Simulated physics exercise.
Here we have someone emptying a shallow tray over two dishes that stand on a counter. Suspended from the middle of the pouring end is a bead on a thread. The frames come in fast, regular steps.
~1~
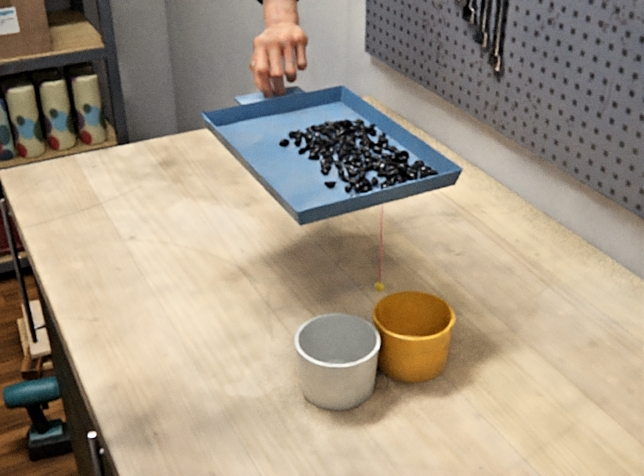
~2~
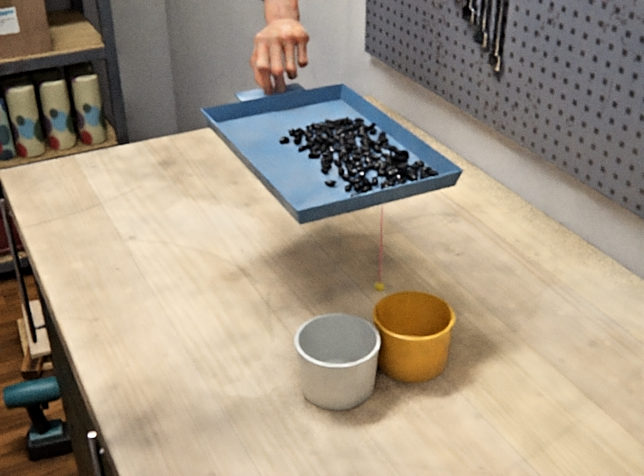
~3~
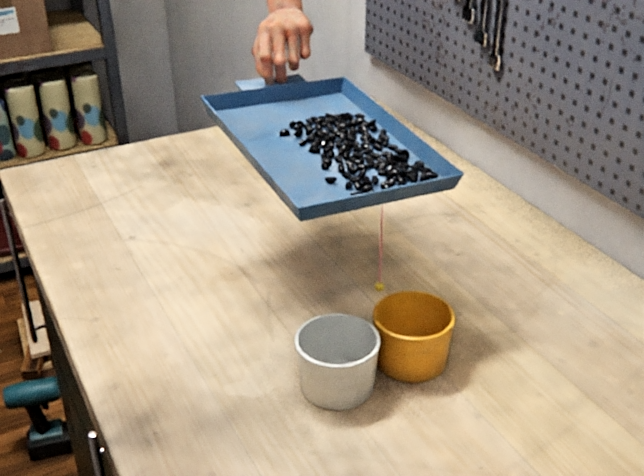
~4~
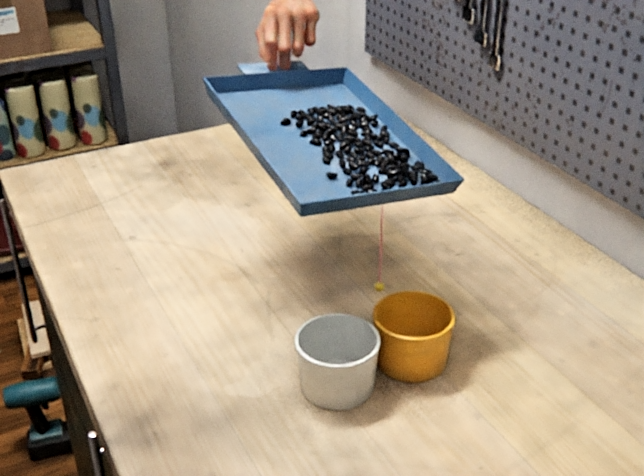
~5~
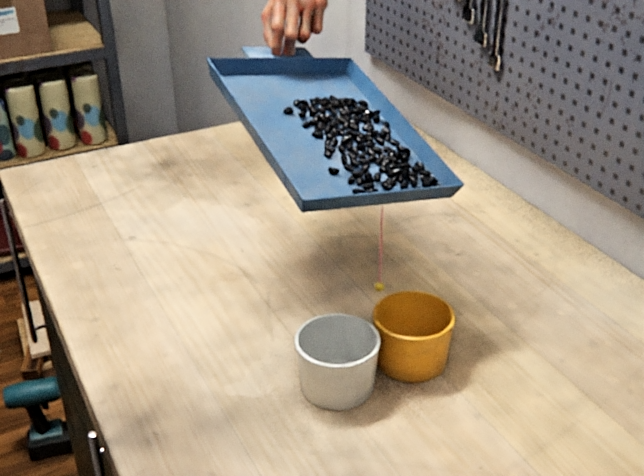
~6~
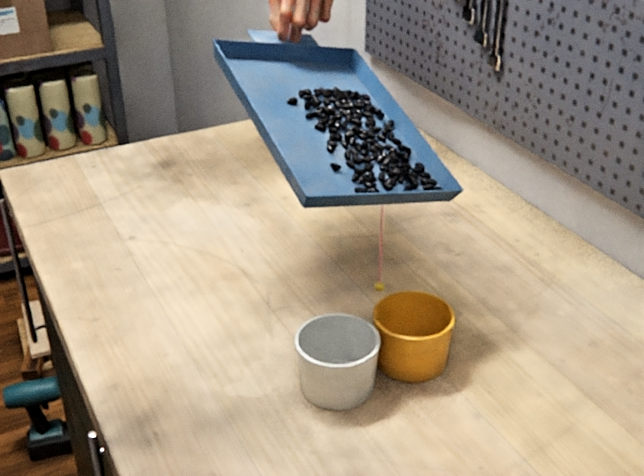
On a wooden counter beside a pegboard wall, a hand holds a shallow blue tray of black beans above a silver-grey dish and a mustard-yellow one, with a bead hanging on a thread. The hand gradually raises the handle end, and the tray slants more steeply toward the dishes.
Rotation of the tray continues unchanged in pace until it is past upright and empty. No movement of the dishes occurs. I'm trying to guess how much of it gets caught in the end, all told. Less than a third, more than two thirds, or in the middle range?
I'd say less than a third.
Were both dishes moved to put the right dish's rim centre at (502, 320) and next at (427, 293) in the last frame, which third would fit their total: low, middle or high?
In turn: Under a third; the middle third.
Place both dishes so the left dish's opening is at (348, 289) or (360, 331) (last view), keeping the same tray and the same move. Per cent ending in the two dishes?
Trial 1 about 70 %, trial 2 about 20 %.
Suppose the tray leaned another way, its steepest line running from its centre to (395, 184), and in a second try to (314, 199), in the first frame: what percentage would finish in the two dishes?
Around 20 percent for the first aim and around 40 percent for the second.
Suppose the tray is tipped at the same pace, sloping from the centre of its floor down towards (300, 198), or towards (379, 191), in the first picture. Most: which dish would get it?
Respectively, the one at left and the one at right.
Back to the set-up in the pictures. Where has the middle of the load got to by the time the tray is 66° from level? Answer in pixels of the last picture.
Close to (408, 151).
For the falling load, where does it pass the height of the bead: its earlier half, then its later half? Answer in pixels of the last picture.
First roughly (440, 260), then roughly (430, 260).
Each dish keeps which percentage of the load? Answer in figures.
The left dish holds 0 % and the right dish holds 0 %.
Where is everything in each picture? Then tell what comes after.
In the first picture, corners of the pouring end (300, 207) and (456, 168), level; middle of the load (358, 154), black beans; left dish (357, 382); right dish (434, 355); bead on its thread (380, 287).
In the second picture, corners of the pouring end (300, 206) and (456, 169), level; middle of the load (358, 153).
In the third picture, corners of the pouring end (302, 204) and (457, 172), tipped barely, lowest at the right corner; middle of the load (358, 150).
In the fourth picture, corners of the pouring end (304, 200) and (458, 177), tipped a little, lowest at the right corner; middle of the load (359, 145).
In the fifth picture, corners of the pouring end (307, 196) and (458, 182), tipped clearly, lowest at the right corner; middle of the load (361, 141).
In the sixth picture, corners of the pouring end (310, 192) and (458, 187), tipped clearly, lowest at the right corner; middle of the load (363, 137); left dish (357, 382); right dish (434, 355).
Just after the last frame, tray tipped steeply; almost all on the tray; just a few in the air.
A moment on, tray tipped past a quarter turn; about a tenth on the tray; just a few in the right dish; roughly two thirds outside both; roughly a quarter in the air.
Further on, tray tipped past a quarter turn; just a few in the right dish; almost all outside both.
When it is over, tray tipped past a quarter turn; not one in the left dish; just a few in the right dish; almost all outside both.
